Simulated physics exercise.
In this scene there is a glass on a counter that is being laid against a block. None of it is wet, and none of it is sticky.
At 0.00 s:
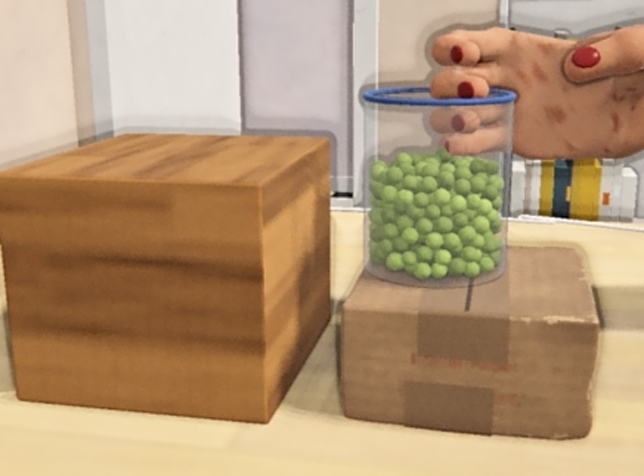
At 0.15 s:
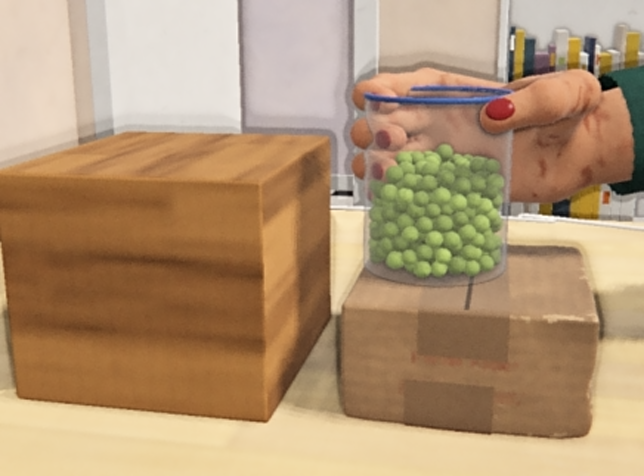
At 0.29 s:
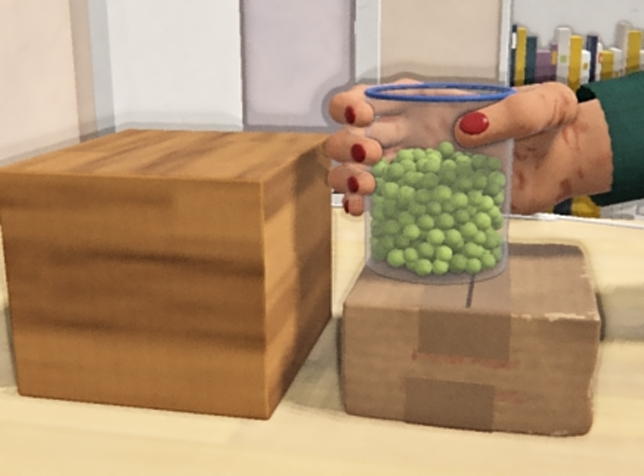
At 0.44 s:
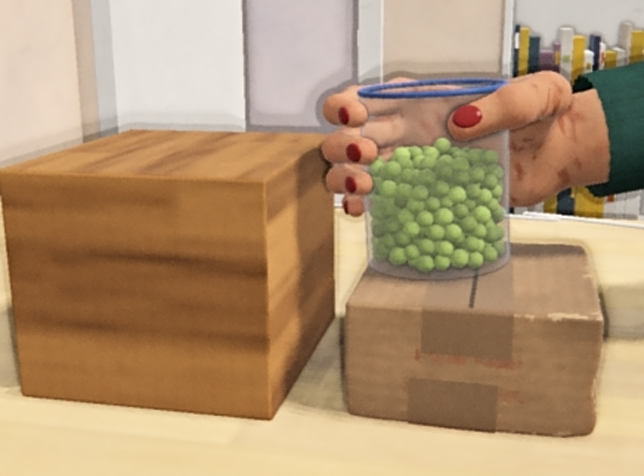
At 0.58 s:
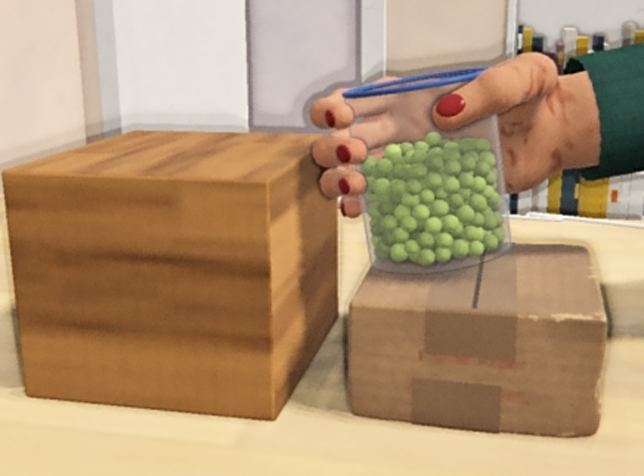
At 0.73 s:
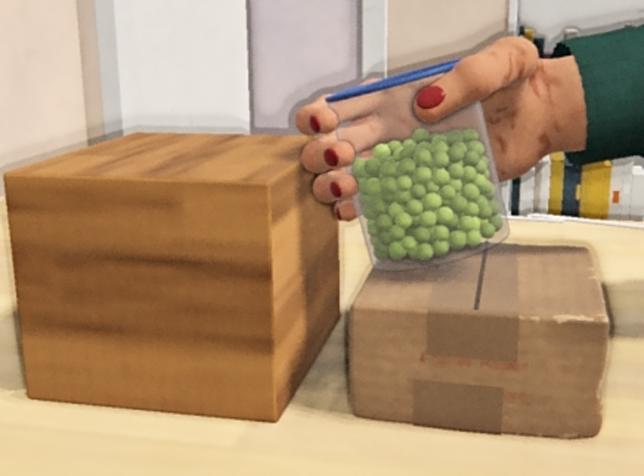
A hand grips a clear glass of green peas and tilts it left toward a wooden block.
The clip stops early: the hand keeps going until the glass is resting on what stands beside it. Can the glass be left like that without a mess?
The load stays put.
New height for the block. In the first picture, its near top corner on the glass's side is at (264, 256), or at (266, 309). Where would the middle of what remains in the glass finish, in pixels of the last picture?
It would settle near (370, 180) the first time and near (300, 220) the second time.
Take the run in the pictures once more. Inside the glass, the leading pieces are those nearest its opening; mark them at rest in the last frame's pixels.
They end up at roughly pixel (374, 143) in the last picture.
After 0.87 s, the glass leans 21°; everything is still inside.
After 1.05 s, the glass leans 27°; everything is still inside.
After 1.24 s, the glass rests on the block at 29°; everything is still inside.
At rest (1.6 s), the glass rests on the block at 29°; everything is still inside.
